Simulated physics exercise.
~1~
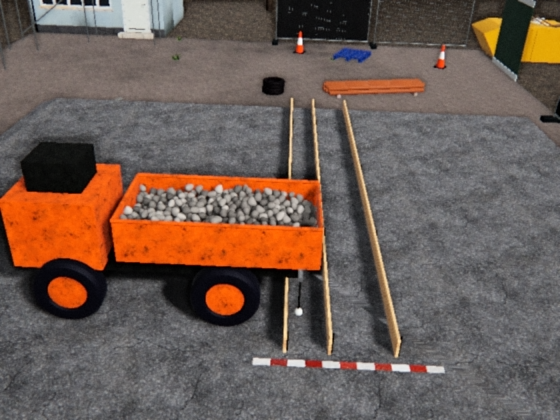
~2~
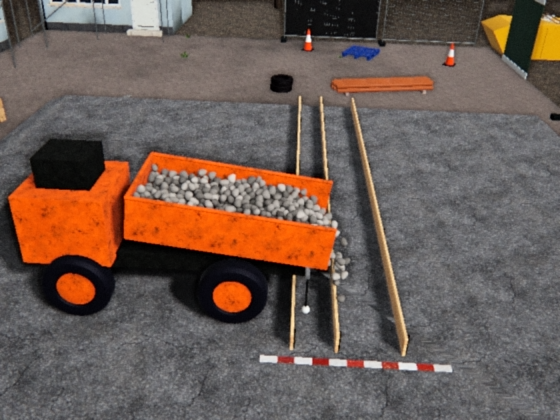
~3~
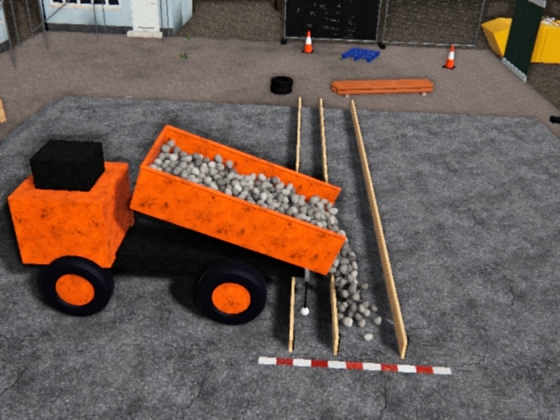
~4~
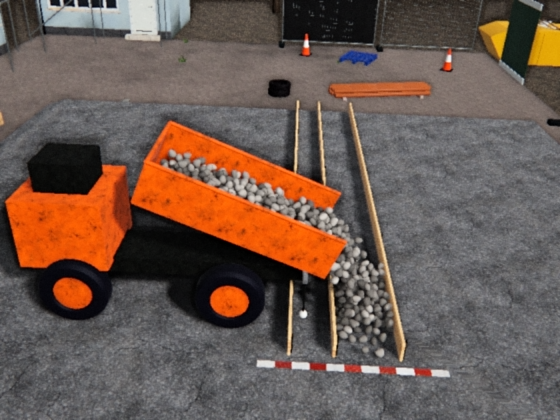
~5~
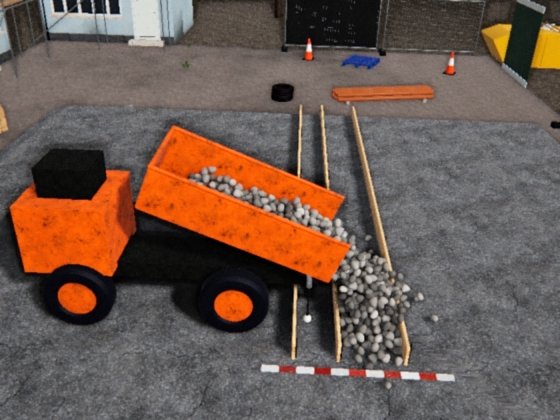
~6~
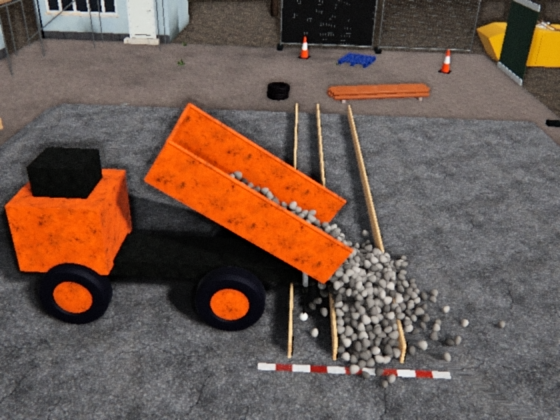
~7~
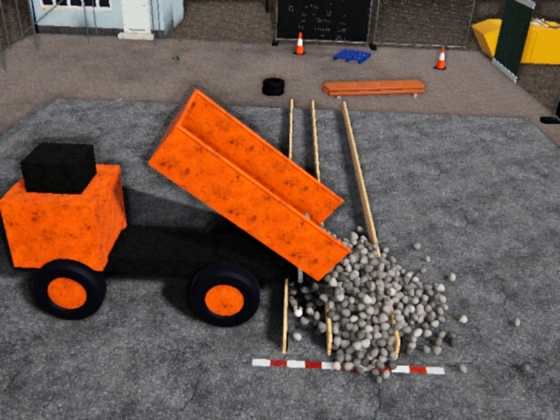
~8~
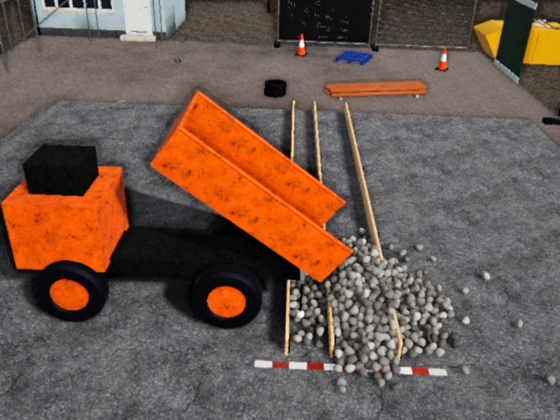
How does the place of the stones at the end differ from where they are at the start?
At the start the stones lie in the orange body of the tipper. At the end they are lower and further right, heaped on the ground around the planks, with some scattered beyond the last one.
On a building site an orange tipper tips all its stones into a heap across planks.
